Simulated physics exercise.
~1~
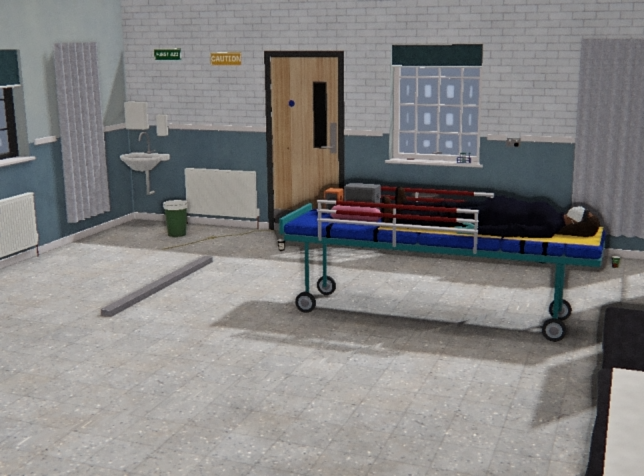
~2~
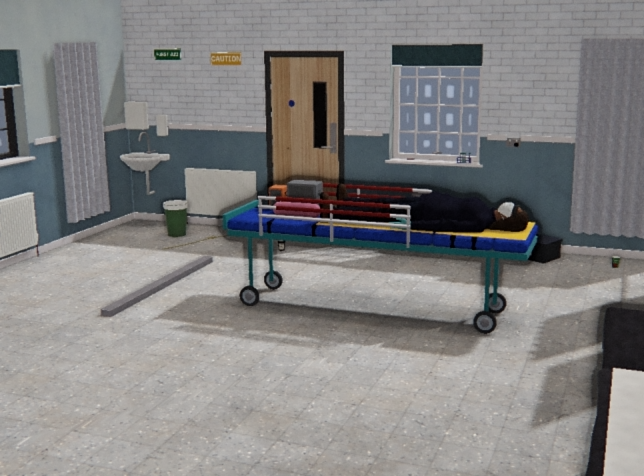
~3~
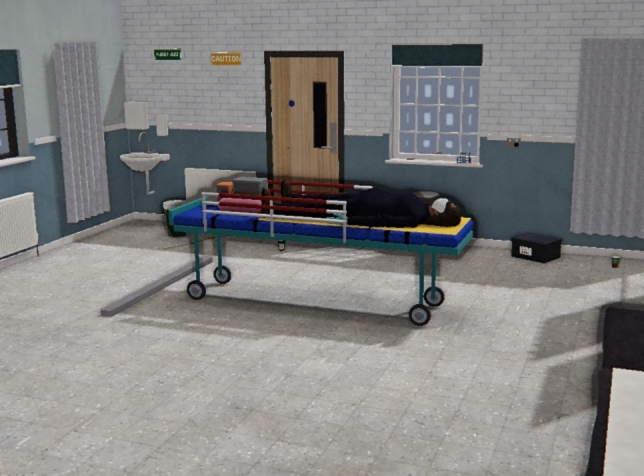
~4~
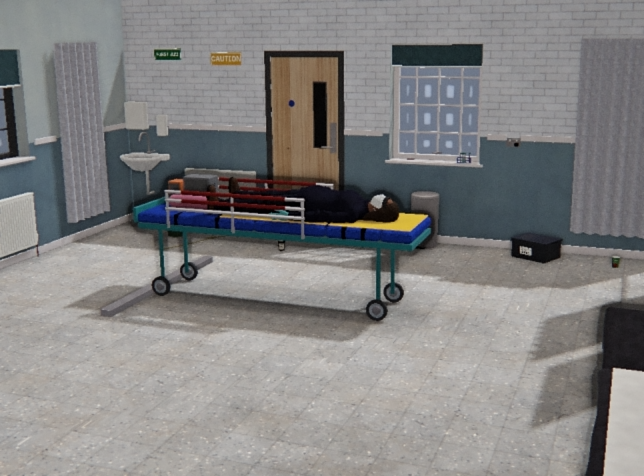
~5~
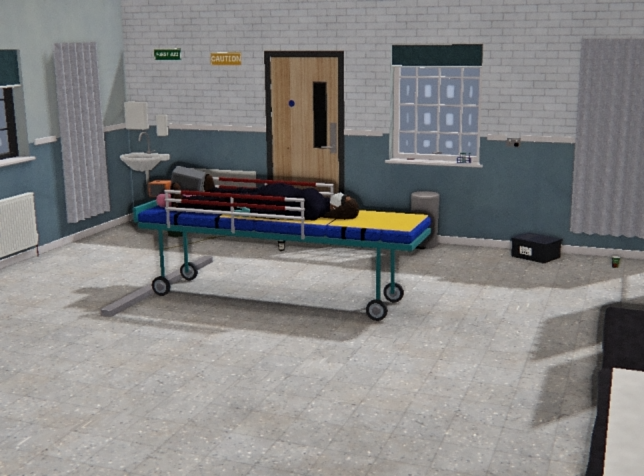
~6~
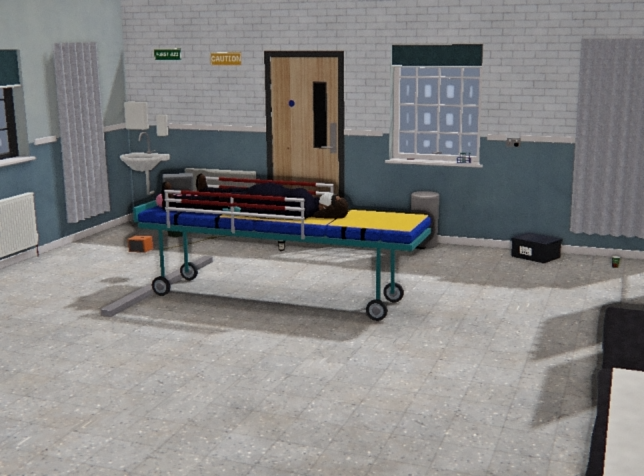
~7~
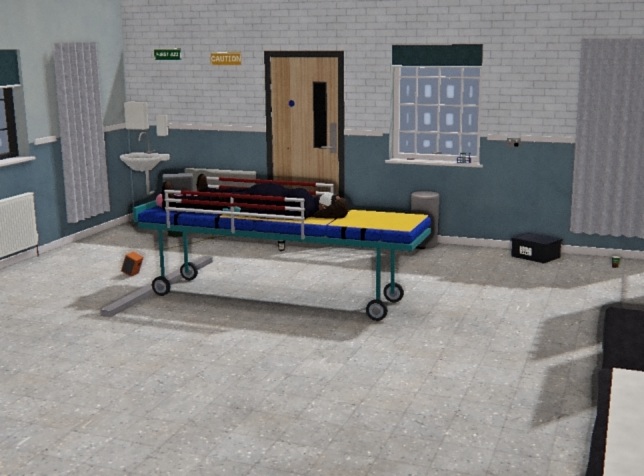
A person on a wheeled stretcher rolls left, slides as it stops, and an orange box falls.
